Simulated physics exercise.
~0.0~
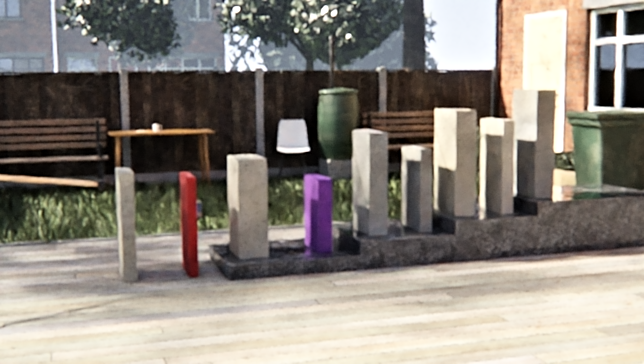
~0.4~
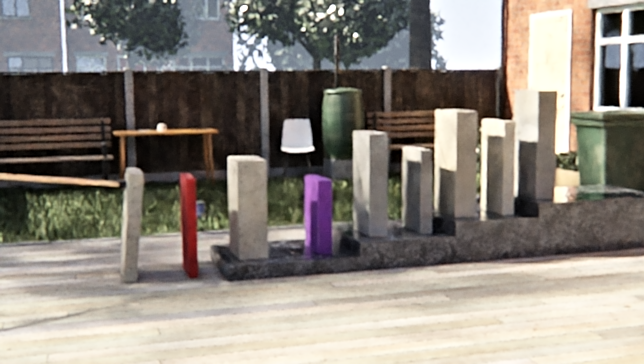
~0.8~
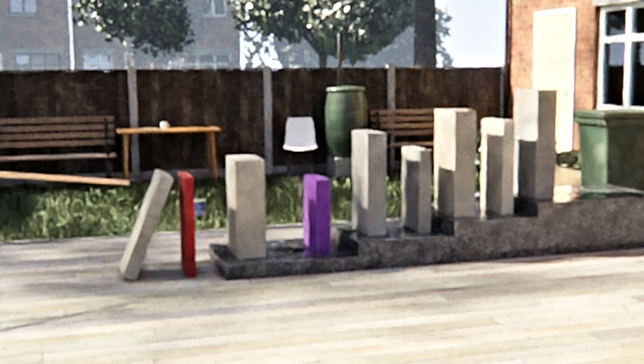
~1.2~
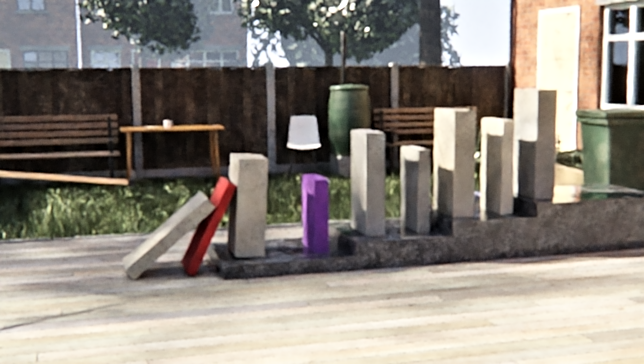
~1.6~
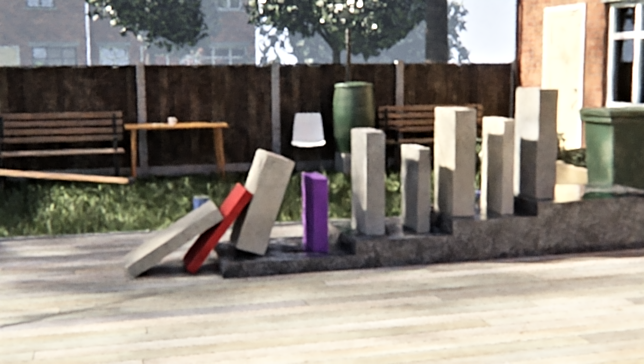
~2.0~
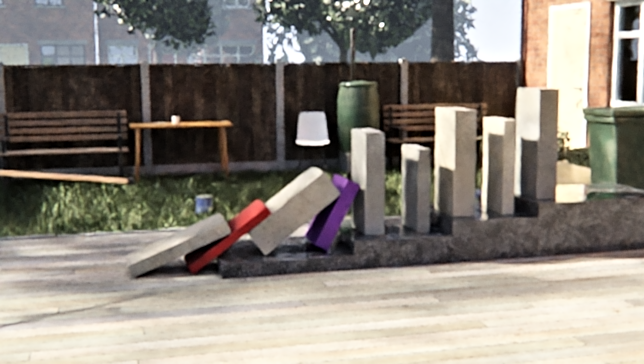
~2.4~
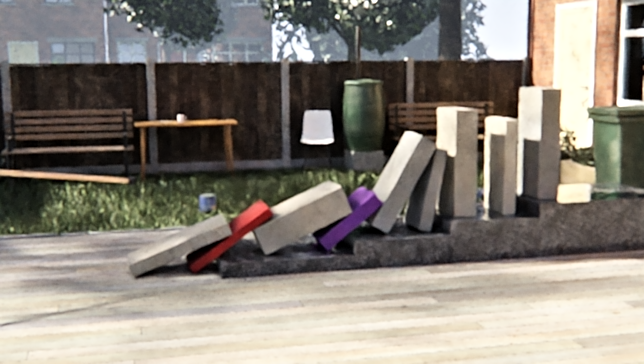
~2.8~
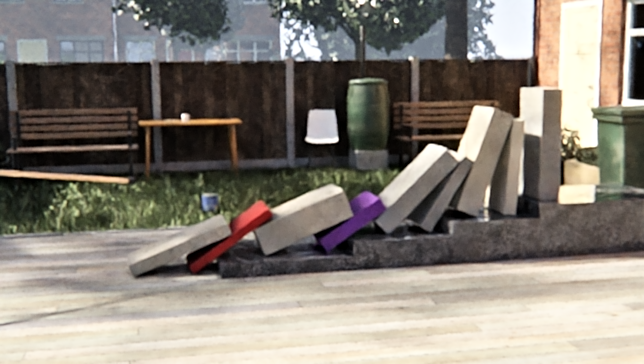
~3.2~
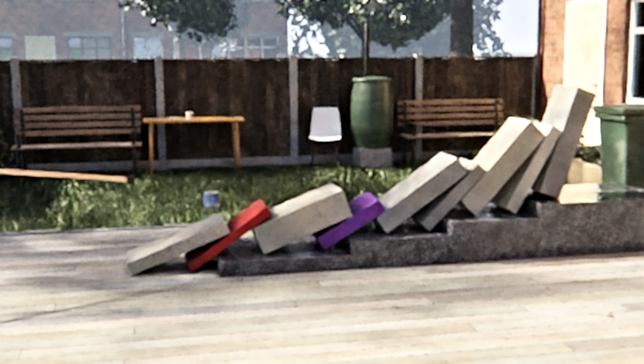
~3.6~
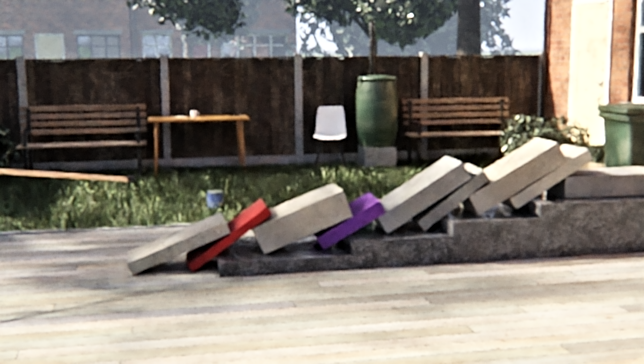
On a sunlit paved patio, seen from the front with the view drifting slightly sideways, nine upright slabs climb a flight of low dark steps towards the right. Most are pale grey, but the second is red and the fourth purple, with benches, a table, a white chair and a wooden fence behind. The leftmost slab tips right into the red one, which knocks over the next, and that topples the purple slab. The fall carries on up the steps, slab after slab, until the last drops flat at the top. None remains standing, the red and purple ones leaning steeply among the rest.
